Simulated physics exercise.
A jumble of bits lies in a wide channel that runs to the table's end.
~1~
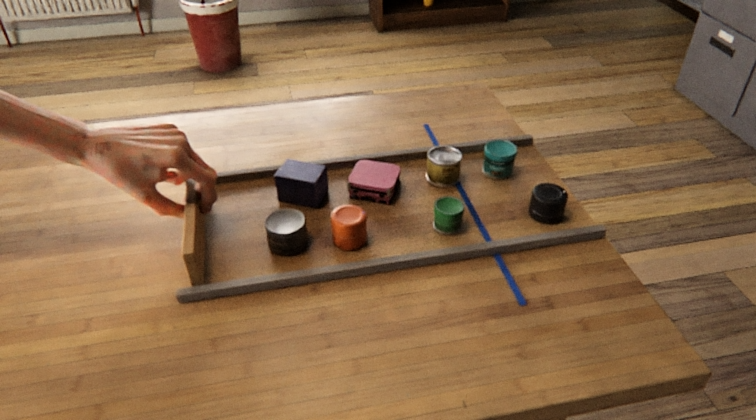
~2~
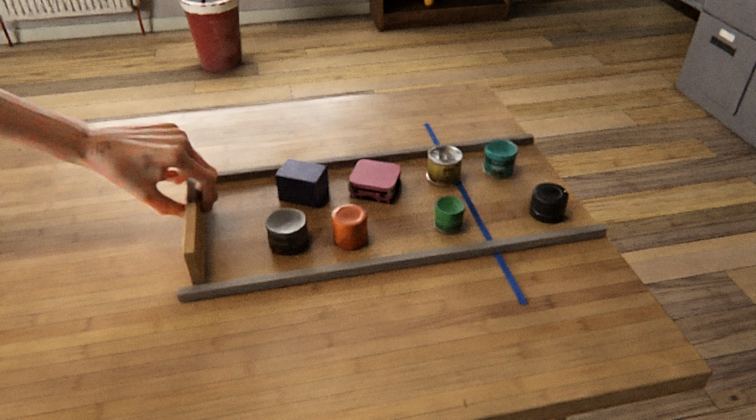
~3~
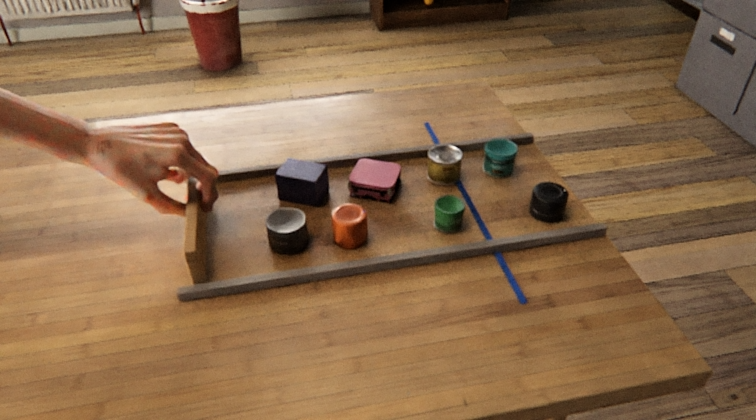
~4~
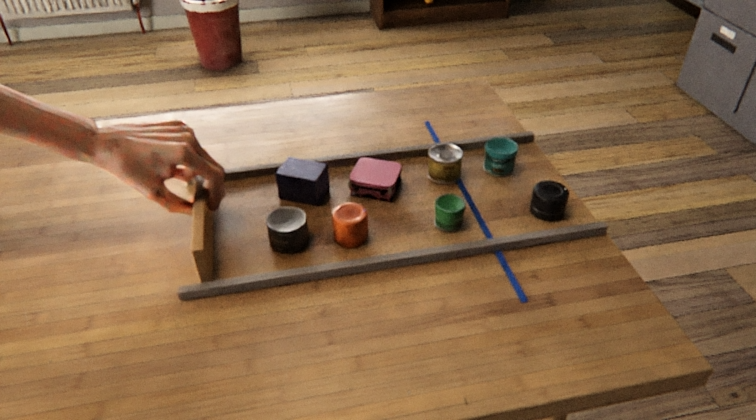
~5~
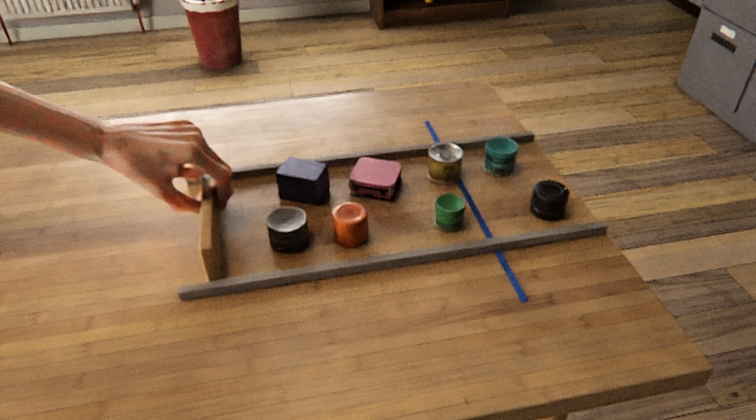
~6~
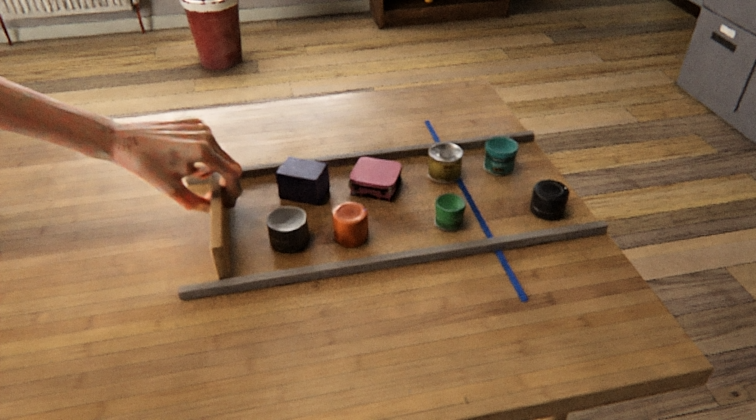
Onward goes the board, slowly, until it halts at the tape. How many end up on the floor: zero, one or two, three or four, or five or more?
Drops: Fewer than three, some.
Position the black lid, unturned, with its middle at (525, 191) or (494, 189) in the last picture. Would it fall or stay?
Safe; Safe.
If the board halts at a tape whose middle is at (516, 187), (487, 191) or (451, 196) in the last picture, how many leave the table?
Try 1: 4; try 2: 2; try 3: 1.
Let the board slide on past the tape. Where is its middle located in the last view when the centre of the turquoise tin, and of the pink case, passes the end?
The turquoise tin puts it at (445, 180), the pink case at (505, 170).
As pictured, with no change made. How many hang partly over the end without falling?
I'd say 1 of them.
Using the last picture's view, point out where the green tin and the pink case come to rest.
You'll see the green tin at (526, 208), with the pink case at (508, 149).
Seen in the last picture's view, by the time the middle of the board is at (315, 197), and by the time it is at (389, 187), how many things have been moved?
First position 4; second position 7.
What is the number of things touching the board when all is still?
The count in contact is 3.
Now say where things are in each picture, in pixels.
In the first picture, black lid (548, 203); turquoise tin (499, 160); yellow tin (444, 166); board (196, 216); tape (465, 197).
In the second picture, turquoise tin (500, 159); blue block (303, 183).
In the third picture, yellow tin (444, 165); grey tub (287, 231).
In the fourth picture, black lid (549, 201); board (204, 212).
In the fifth picture, turquoise tin (500, 157); pink case (376, 180).
In the sixth picture, black lid (549, 200); turquoise tin (500, 156); yellow tin (445, 163); board (220, 210); tape (467, 194).
Early on, none off yet; black lid at rest near (549, 200); turquoise tin at rest near (500, 156); yellow tin at rest near (445, 163).
A while later, none off yet; black lid at rest near (549, 200); turquoise tin travelled about its own width near (520, 155); yellow tin travelled about its own width near (487, 154).
Finally, the number that fall off is one or two; lost, turquoise tin.
